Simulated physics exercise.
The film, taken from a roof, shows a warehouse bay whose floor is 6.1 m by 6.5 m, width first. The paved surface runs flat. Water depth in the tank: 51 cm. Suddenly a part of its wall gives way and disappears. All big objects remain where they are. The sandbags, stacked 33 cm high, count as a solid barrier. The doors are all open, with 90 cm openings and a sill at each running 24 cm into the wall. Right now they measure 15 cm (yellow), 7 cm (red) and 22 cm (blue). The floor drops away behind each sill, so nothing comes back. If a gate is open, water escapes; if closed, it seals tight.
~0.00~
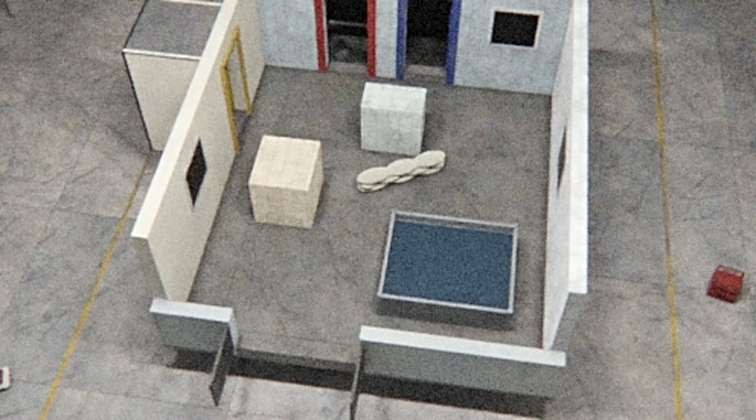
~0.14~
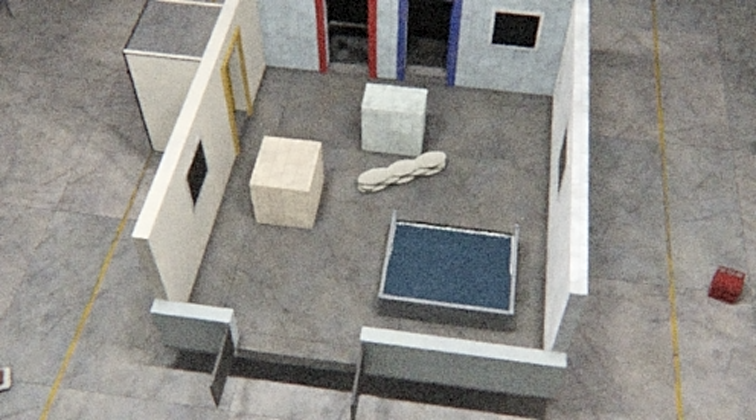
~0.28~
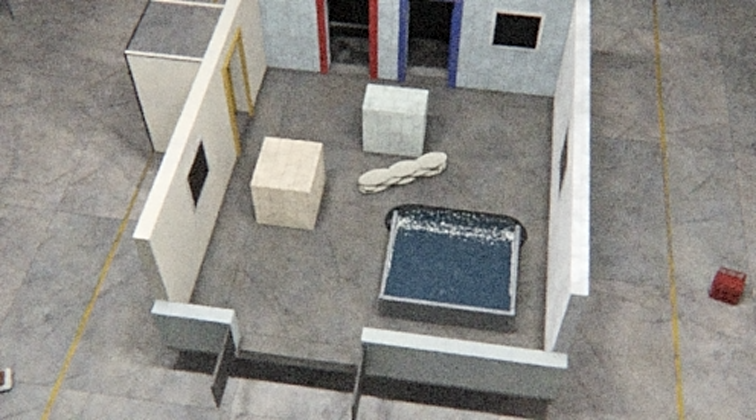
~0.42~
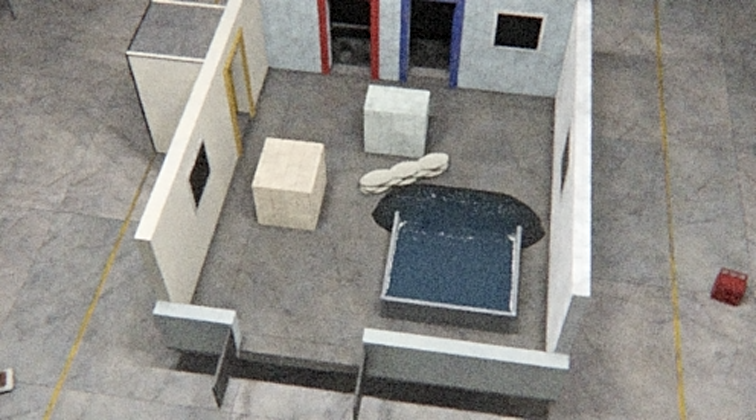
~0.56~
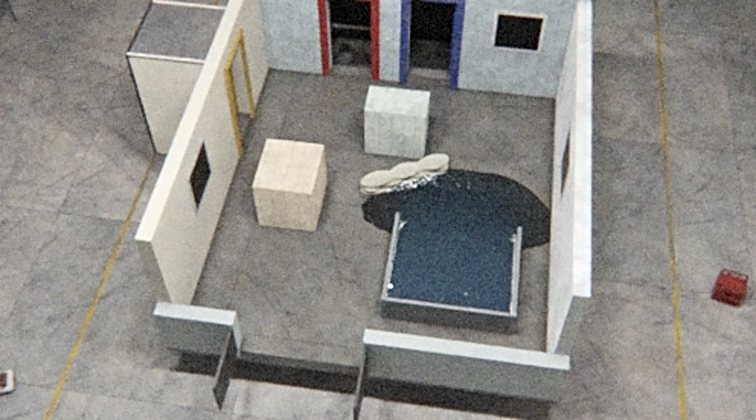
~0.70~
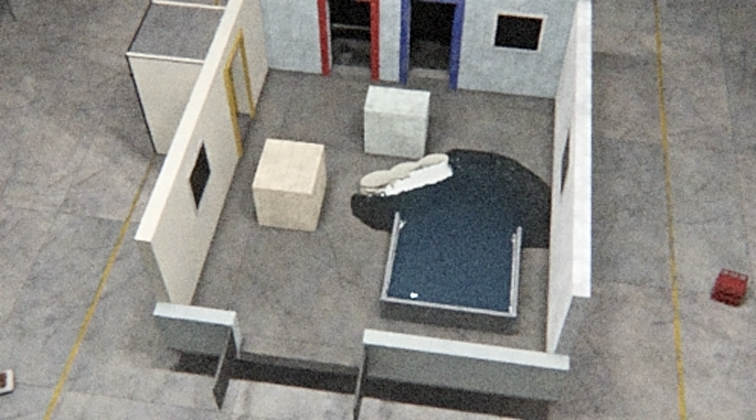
Dark blue water pours out of a low rectangular tank when its far side disappears, first with a pale, frothy edge, then spreading in a widening dark sheet across the grey floor to the right wall and around the lumpy pale sandbags. Seen from high above, the roofless warehouse bay holds two pale blocks, with red and blue doorways behind and a yellow one at left. The camera barely shifts.
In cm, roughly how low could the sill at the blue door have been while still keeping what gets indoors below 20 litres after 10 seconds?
About 6 cm.
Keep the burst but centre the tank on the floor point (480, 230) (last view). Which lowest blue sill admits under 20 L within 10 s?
About 11.0 centimetres.
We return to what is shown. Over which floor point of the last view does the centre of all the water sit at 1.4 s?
Centre of mass: About (459, 231) px.
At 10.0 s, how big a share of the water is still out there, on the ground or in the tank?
Roughly 94 percent of the water remains.
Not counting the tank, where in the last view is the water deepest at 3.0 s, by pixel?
Around pixel (539, 128).
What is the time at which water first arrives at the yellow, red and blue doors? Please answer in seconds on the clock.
Times: Yellow = 5.0 s, red = 2.8 s, blue = 1.8 s.
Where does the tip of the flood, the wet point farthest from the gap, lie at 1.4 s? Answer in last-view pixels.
Look about (514, 94) in the last picture.
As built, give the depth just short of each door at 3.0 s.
Before yellow it's 0 cm, before red 1 cm, before blue 9 cm.
After 1.4 s water covers 25 % of the floor, deepest (32 cm) near (421, 184); it has not reached the blue door.
After 3.0 s water covers 40 % of the floor, deepest (33 cm) near (539, 128); 9 cm at the blue door, 0 litres in over its 22 cm sill.
After 10.0 s water covers 95 % of the floor, deepest (11 cm) near (183, 330); 4 cm at the blue door, 0 litres in over its 22 cm sill.
At the blue door as built, the water arrived by 1.9 s and peaked near 11 cm at 3.6 s.
With a sill of 5 cm, 30 litres would have come in within the 10 s; with 7 cm, 12 litres. So under 20 litres takes about 6 cm.
